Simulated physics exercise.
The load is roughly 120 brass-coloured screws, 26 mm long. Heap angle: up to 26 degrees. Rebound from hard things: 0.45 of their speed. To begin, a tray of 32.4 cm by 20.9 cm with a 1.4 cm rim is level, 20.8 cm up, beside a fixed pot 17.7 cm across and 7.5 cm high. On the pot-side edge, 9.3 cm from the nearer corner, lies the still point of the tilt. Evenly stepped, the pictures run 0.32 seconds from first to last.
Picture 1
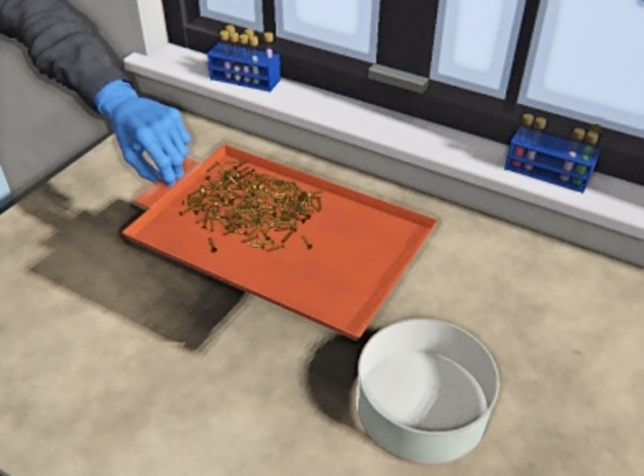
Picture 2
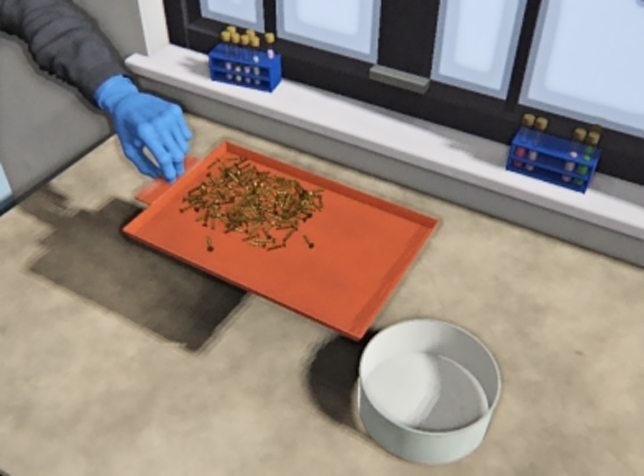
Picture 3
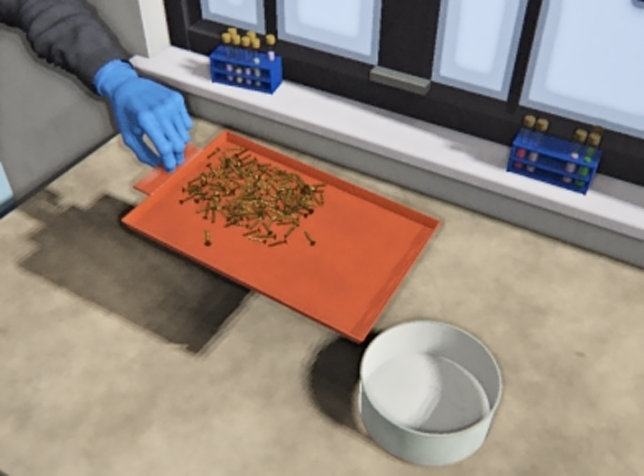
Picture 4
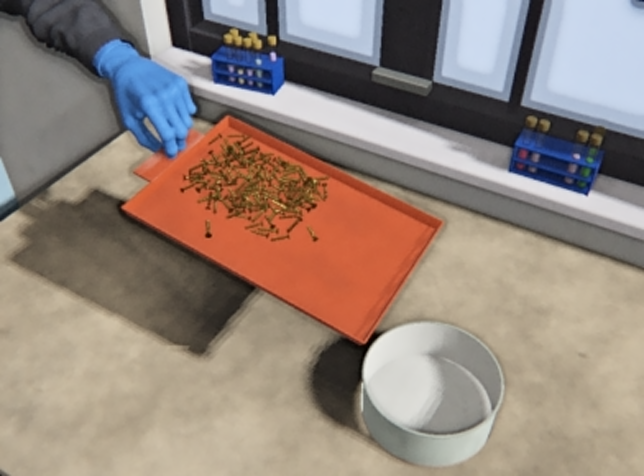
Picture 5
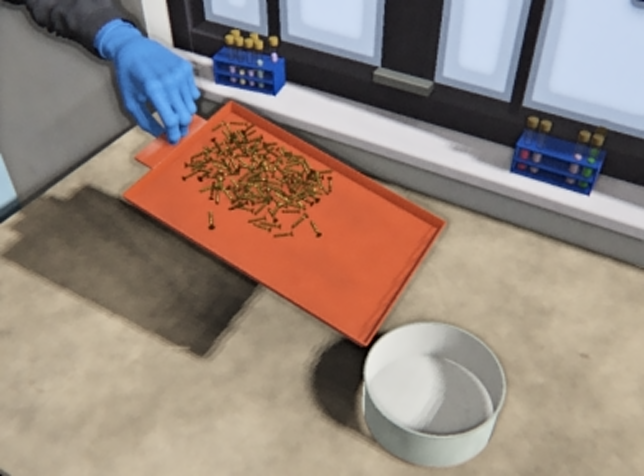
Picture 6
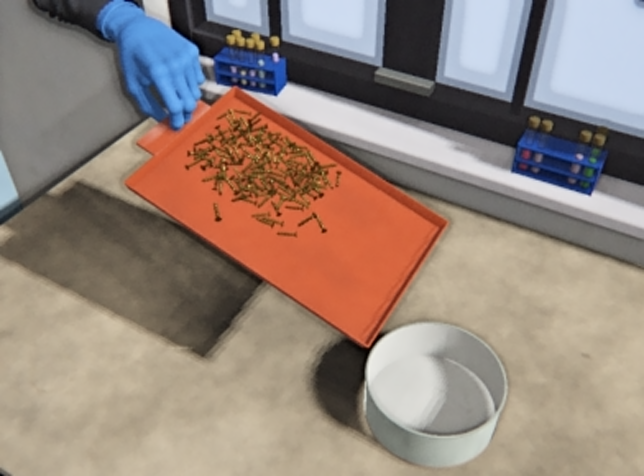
A blue-gloved hand slowly raised the left end of an orange tray holding a pile of small brass-coloured screws, tilting it toward a round white pot while the screws stayed bunched together.
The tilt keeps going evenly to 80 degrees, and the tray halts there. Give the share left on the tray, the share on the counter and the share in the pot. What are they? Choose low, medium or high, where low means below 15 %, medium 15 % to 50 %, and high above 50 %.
Shares - tray: Low, counter: Medium, pot: High.
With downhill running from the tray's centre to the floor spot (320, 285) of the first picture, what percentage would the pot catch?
That would be close to 20 per cent.
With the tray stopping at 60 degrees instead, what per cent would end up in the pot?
Result: Close to 55 %.
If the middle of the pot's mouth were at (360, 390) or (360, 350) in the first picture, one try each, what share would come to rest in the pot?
That gives roughly 40 per cent and then 10 per cent.
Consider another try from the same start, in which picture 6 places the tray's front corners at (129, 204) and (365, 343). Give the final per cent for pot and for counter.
Per cent by place - pot 30, counter 70.
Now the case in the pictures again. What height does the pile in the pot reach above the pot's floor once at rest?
Some 2.0 cm above the floor.
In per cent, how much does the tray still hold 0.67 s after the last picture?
Value: About 15%.
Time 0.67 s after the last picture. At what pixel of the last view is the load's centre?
(435, 386), roughly.
Then, 0.40 s after the last picture, tilt 48 degrees; the tray holds 100 %, the pot 0 %.
Then, 0.67 s after the last picture, tilt 68 degrees; the tray holds 15 %, the pot 25 %.
Then, 1.05 s after the last picture, tilt 80 degrees; the tray holds 10 %, the pot 55 %.
In the end, tray 5 %, counter 35 %, pot 60 %.
